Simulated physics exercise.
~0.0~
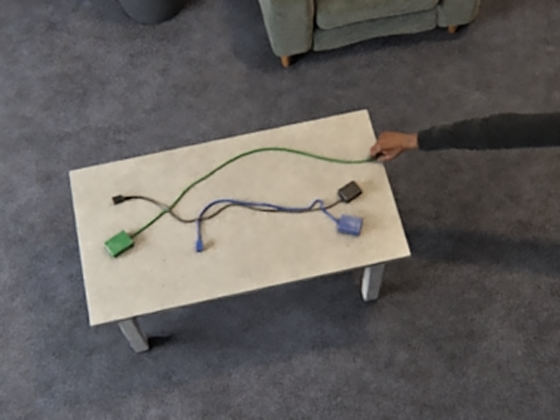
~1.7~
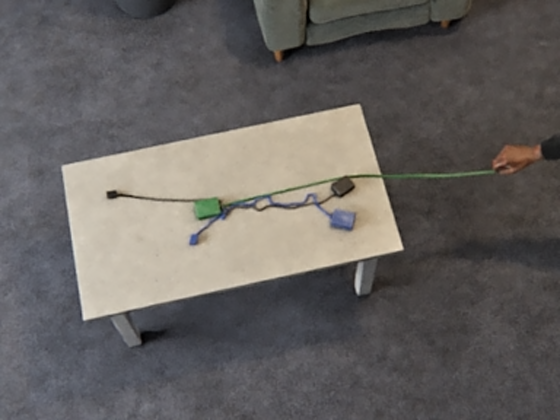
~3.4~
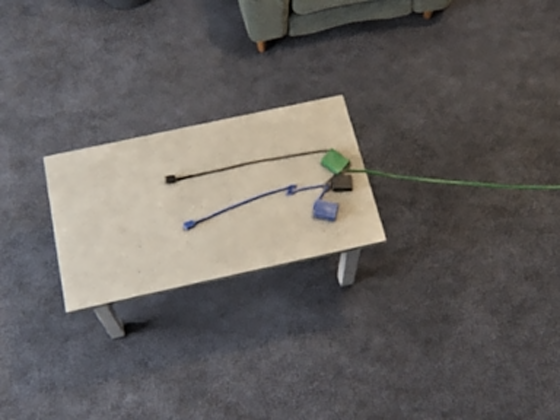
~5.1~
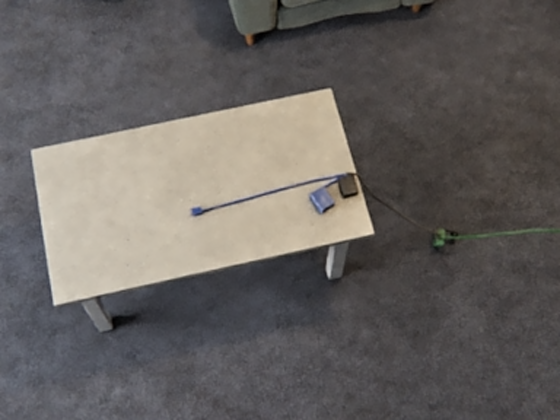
A green lead, lying across black and blue ones on a pale table, is drawn to the right by a hand reaching in from that side. Its charger slides across the tabletop toward the black and blue chargers, while the far end stretches out past the edge. As the pull continues, the green charger reaches the black one and the black plug is dragged along too, with the blue plug shifting slightly. Finally the green charger and black plug hang together beyond the right edge, while the black charger, slightly displaced, and the blue lead remain on top.
